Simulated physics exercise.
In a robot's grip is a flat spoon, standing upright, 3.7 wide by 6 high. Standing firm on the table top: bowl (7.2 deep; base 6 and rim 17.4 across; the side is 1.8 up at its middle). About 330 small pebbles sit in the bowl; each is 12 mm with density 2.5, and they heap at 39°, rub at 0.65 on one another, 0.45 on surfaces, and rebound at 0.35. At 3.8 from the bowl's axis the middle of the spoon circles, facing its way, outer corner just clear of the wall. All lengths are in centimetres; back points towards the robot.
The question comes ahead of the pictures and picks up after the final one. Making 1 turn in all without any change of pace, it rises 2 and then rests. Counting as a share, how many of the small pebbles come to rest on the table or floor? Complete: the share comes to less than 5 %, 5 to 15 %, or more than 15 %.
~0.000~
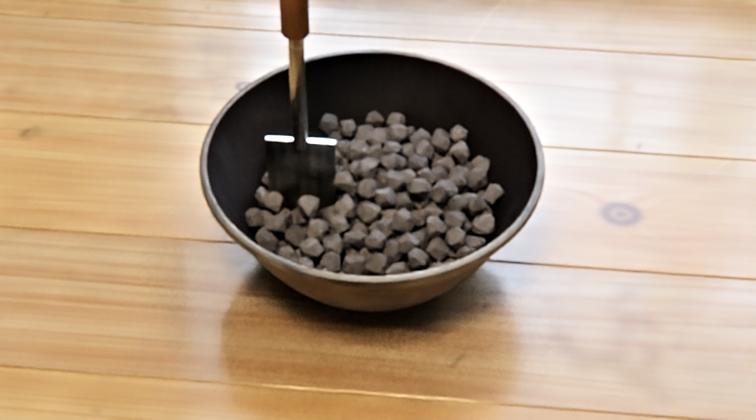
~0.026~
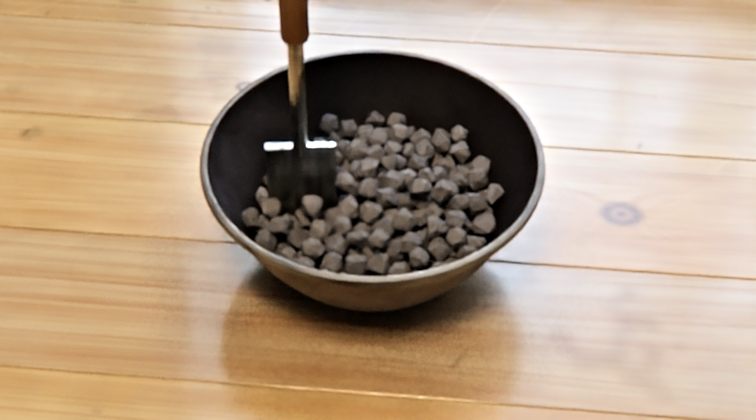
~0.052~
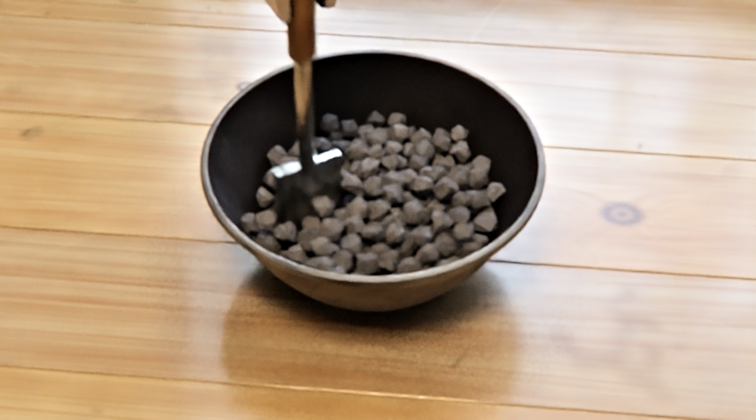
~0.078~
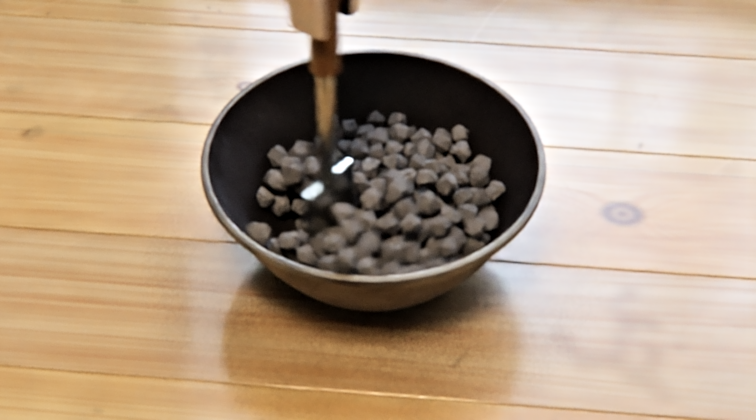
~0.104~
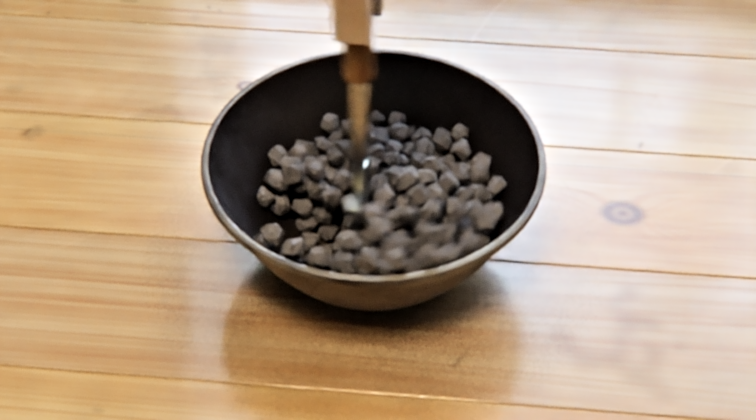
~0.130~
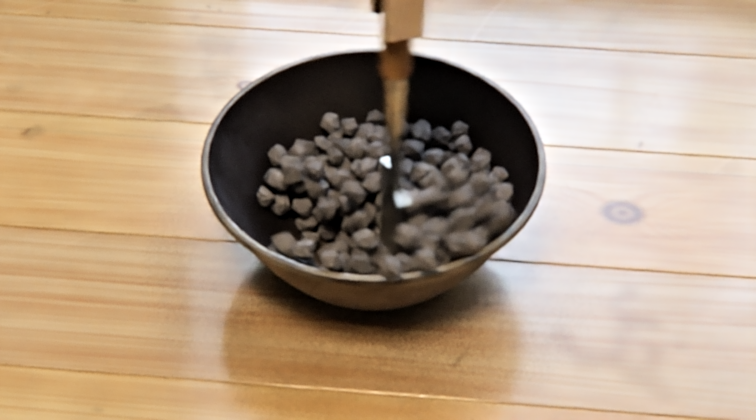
The share comes to more than 15 %.
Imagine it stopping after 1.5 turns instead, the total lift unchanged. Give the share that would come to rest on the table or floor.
Roughly 35 percent would end up there.
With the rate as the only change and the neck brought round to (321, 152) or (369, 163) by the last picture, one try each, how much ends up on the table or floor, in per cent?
So, roughly 5 percent the first time and 20 percent the second.
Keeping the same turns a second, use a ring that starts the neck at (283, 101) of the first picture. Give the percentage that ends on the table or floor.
Close to 25 in a hundred.
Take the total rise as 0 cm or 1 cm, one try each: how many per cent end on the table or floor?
I'd reckon around 35 and 35 per cent.
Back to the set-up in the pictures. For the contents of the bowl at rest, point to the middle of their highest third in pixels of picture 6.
In the final view it lies around (308, 210).
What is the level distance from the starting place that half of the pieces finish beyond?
Something near 7 cm, measured level.
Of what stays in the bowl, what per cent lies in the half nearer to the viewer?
Close to 55 in a hundred.
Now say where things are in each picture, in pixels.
Spoon neck at (299, 118), 0° round; upper third of the load around (385, 192), from x 255 to 495, top at y 120; 330 in the bowl, in the first frame.
Spoon neck at (299, 123), 9° round; upper third of the load around (384, 197), from x 250 to 495, top at y 120, in the second frame.
Spoon neck at (306, 141), 32° round; upper third of the load around (386, 201), from x 250 to 495, top at y 120, in the third frame.
Spoon neck at (328, 156), 58° round; upper third of the load around (388, 215), from x 255 to 495, top at y 120, in the fourth frame.
Spoon neck at (360, 163), 85° round; upper third of the load around (403, 219), from x 265 to 495, top at y 120, in the fifth frame.
Spoon neck at (395, 159), 111° round; upper third of the load around (429, 208), from x 265 to 505, top at y 120; 327 in the bowl, 3 in flight or on the tool, in the sixth frame.
After 0.22 s, 202° round, highest piece 12 above the table; 303 in the bowl, 27 in flight or on the tool.
After 0.31 s, 294° round, highest piece 11 above the table; 273 in the bowl, 12 on the table or floor, 45 in flight or on the tool.
After 0.56 s, 0° round, highest piece 7 above the table; 250 in the bowl, 80 on the table or floor.
After 1.26 s, 0° round, highest piece 7 above the table; 250 in the bowl, 80 on the table or floor.
At rest, 250 in the bowl, 80 on the table or floor. That is 24 % on the table or floor.
